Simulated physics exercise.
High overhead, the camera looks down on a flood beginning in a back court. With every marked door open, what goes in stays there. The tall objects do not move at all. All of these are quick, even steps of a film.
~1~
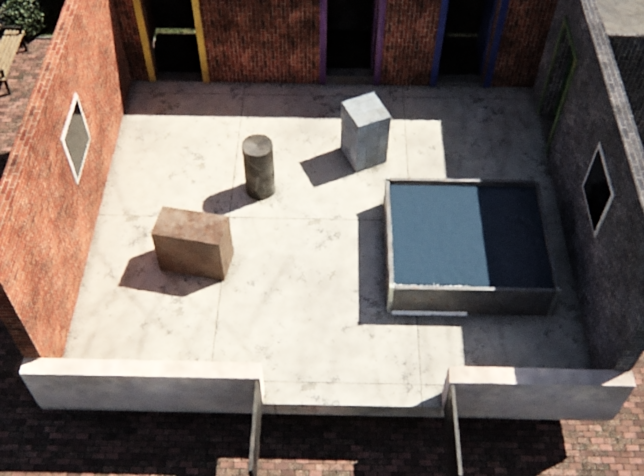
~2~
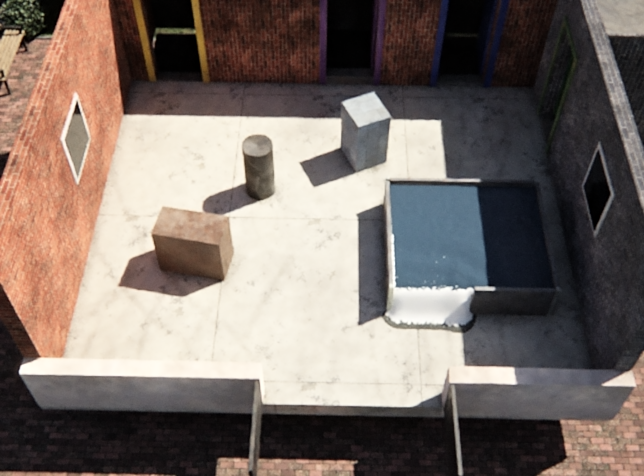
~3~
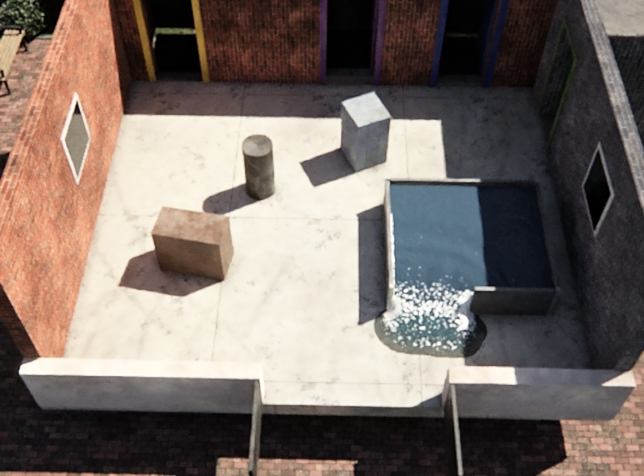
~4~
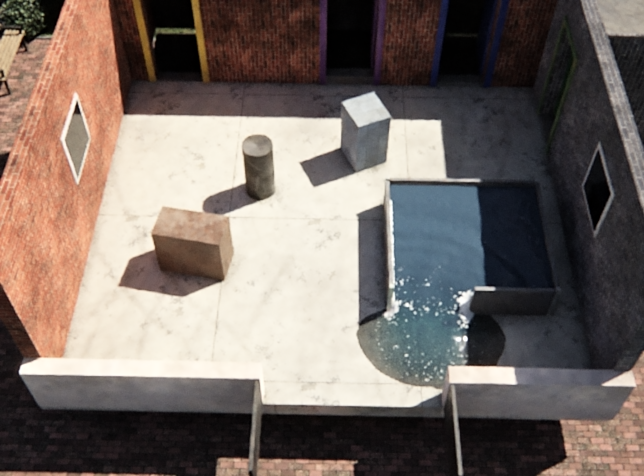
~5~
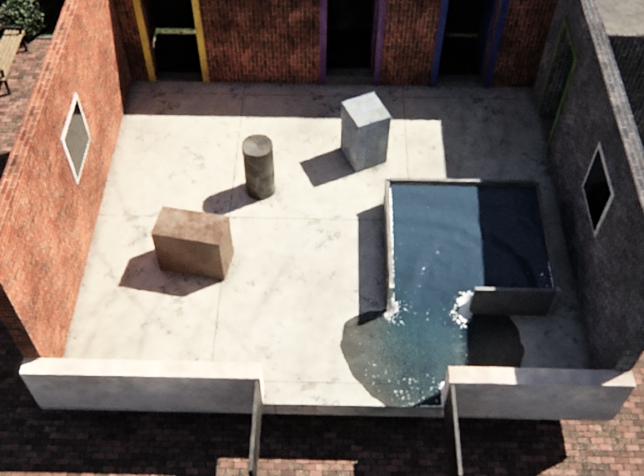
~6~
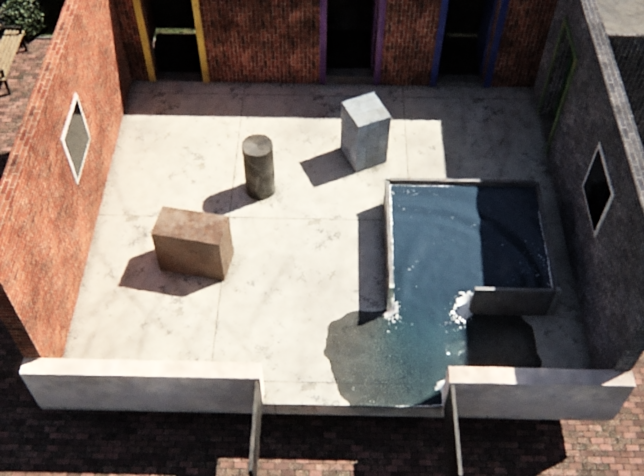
Water poured out through a gap in the front of the square tank, foaming white at first, then spread in a widening dark pool across the pale courtyard floor while the blocks and cylinder stayed still.
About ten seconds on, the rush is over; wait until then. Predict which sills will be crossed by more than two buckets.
The blue door will not be; the purple door will not be; the yellow door will not be; the green door will not be.
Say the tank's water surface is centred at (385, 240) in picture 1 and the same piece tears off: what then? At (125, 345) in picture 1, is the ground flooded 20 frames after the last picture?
Submerged.
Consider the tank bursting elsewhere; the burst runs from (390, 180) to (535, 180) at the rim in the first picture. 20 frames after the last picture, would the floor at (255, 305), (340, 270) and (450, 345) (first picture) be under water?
So: Spared, then spared, then spared.
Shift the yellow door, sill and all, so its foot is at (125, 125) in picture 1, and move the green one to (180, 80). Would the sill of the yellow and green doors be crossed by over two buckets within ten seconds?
Yellow door: Falls short. Green door: Falls short.
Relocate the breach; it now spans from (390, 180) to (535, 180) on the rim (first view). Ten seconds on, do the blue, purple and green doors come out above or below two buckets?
Result - blue: Past the mark; purple: Short of the mark; green: Past the mark.
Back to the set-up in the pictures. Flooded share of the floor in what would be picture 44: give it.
It comes out near 25 percent.
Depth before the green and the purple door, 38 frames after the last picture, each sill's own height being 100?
Some 60 percent and then some 0 percent.
A moment on, water covers 10 % of the floor; the blue door not reached, the purple door not reached, the yellow door not reached, the green door not reached.
Next, water covers 15 % of the floor; the blue door not reached, the purple door not reached, the yellow door not reached, the green door not reached.
Then, water covers 20 % of the floor; the blue door not reached, the purple door not reached, the yellow door not reached, the green door not reached.
Later, water covers 25 % of the floor; the blue door wet at the sill, nothing in, the purple door not reached, the yellow door not reached, the green door wet at the sill, nothing in.
In the end, water covers 35 % of the floor; the blue door wet at the sill, nothing in, the purple door wet at the sill, nothing in, the yellow door not reached, the green door wet at the sill, nothing in.
